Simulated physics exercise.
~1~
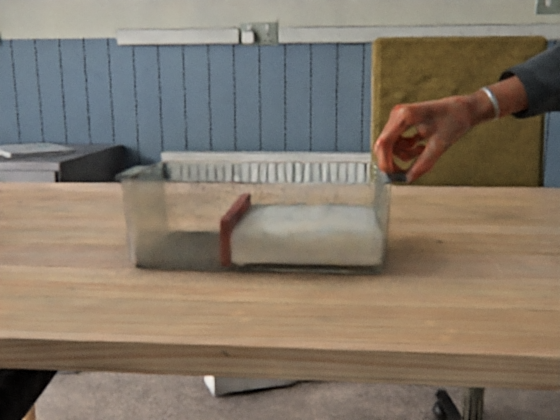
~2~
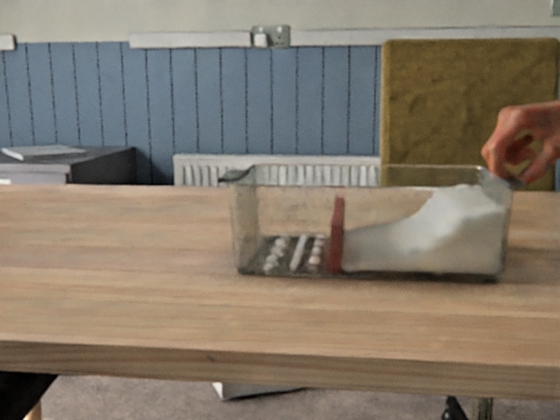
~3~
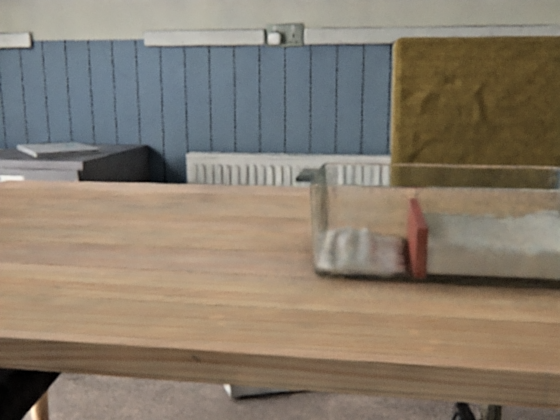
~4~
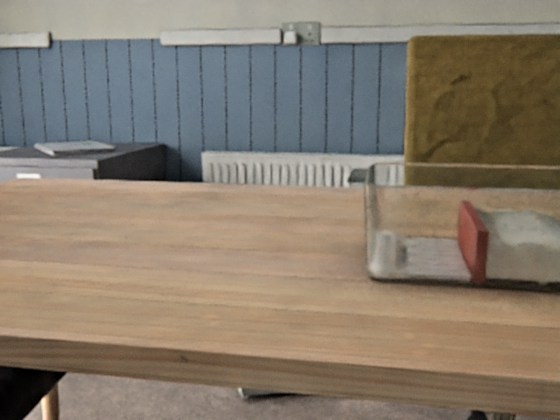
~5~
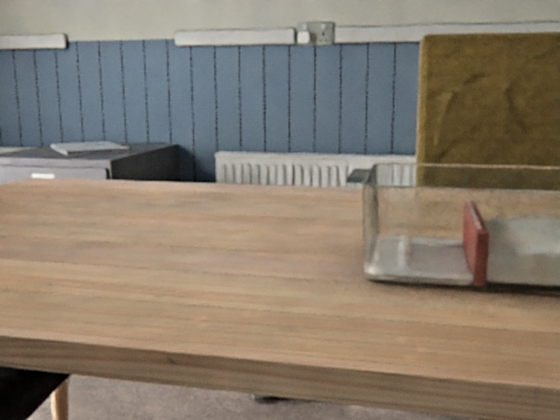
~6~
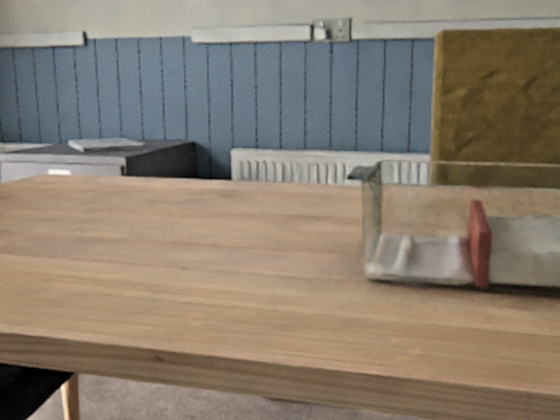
At first, a clear open food box sits on a wooden table, with milk to the right of a reddish divider and a hand at its right end. The box moves right, and the milk heaps up against the right end while some shows on the left side of the divider. The hand passes out of view as the box continues right, its far end leaving the view too. The box then shifts a little farther right and stops. It ends at rest, with a shallow layer of milk left of the upright divider and most still on the right.
